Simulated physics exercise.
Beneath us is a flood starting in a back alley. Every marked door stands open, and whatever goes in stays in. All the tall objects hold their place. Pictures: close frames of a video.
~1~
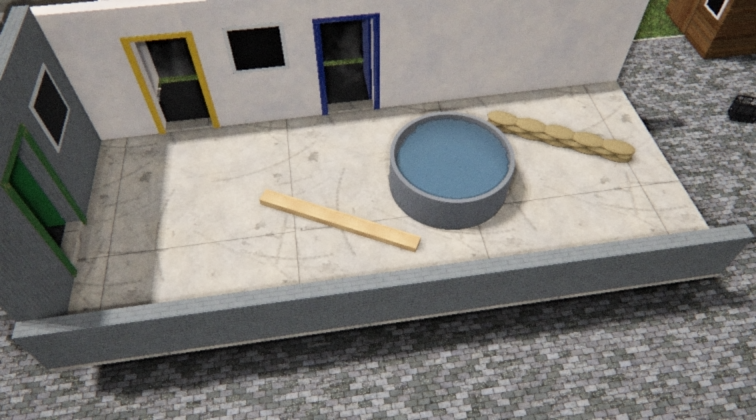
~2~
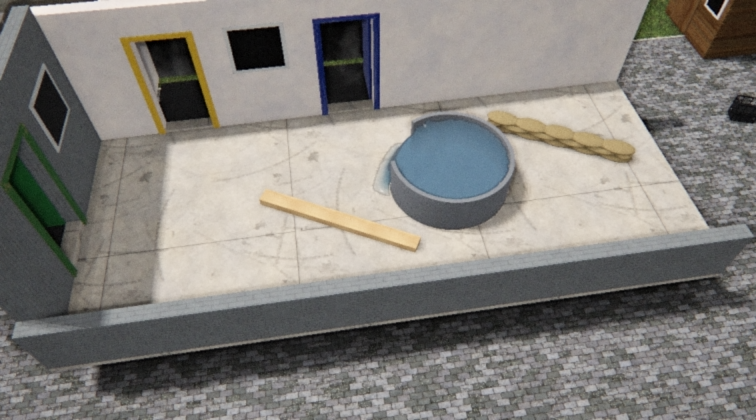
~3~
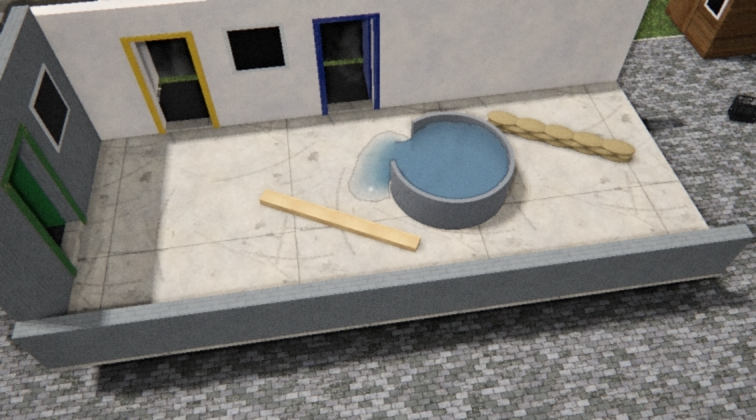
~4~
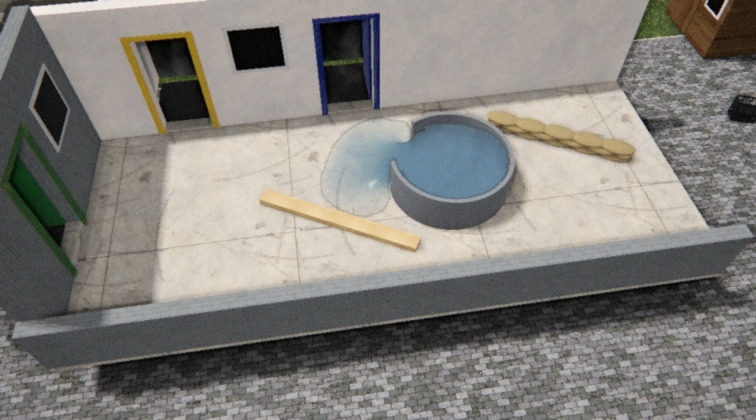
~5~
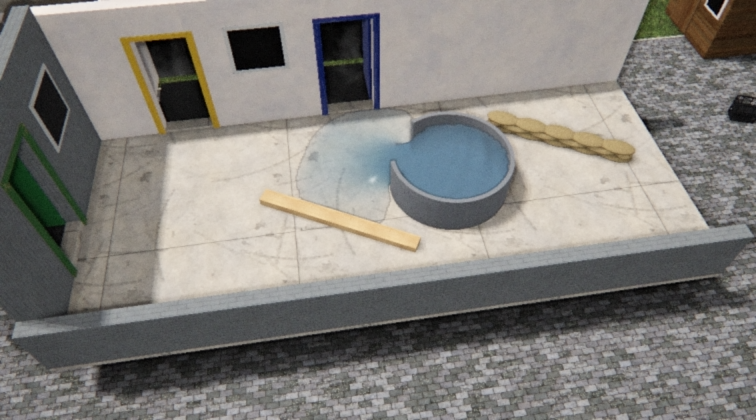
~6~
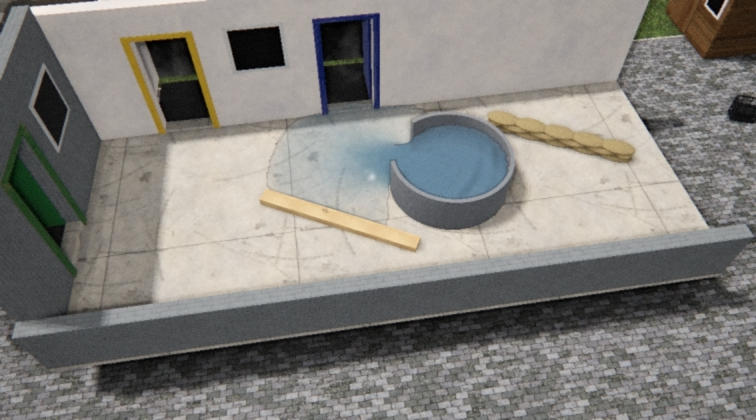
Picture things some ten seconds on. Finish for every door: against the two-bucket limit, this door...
The blue door surpasses it; the green door remains within it; the yellow door surpasses it.
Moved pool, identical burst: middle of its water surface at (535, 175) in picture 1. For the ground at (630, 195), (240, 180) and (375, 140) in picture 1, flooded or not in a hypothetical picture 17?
My reading is missed by the flood first, hit by the flood next and hit by the flood last.
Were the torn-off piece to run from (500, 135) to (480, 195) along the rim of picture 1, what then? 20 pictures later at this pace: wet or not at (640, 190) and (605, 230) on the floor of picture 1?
Soaked, then soaked.
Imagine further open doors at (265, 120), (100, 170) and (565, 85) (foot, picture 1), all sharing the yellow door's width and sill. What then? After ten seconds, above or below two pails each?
Door by door: Gets past, gets past, stays short.
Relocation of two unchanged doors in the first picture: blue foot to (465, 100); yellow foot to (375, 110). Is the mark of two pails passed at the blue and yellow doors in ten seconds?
As it turns out, the blue door keeps clear but the yellow door spills past.
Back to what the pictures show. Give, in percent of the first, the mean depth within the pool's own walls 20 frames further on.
Close to 32 %.
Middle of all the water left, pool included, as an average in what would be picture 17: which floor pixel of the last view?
That puts it at around (348, 168).
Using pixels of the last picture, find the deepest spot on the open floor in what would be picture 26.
Somewhere around pixel (99, 156).
A moment on, water covers 20 % of the floor; the blue door over two buckets in, the green door not reached, the yellow door wet at the sill, nothing in.
Next, water covers 30 % of the floor; the blue door far over two buckets in, the green door not reached, the yellow door under two buckets in.
Then, water covers 35 % of the floor; the blue door far over two buckets in, the green door wet at the sill, nothing in, the yellow door under two buckets in.
Later, water covers 50 % of the floor; the blue door far over two buckets in, the green door wet at the sill, nothing in, the yellow door over two buckets in.
In the end, water covers 65 % of the floor; the blue door far over two buckets in, the green door wet at the sill, nothing in, the yellow door over two buckets in.
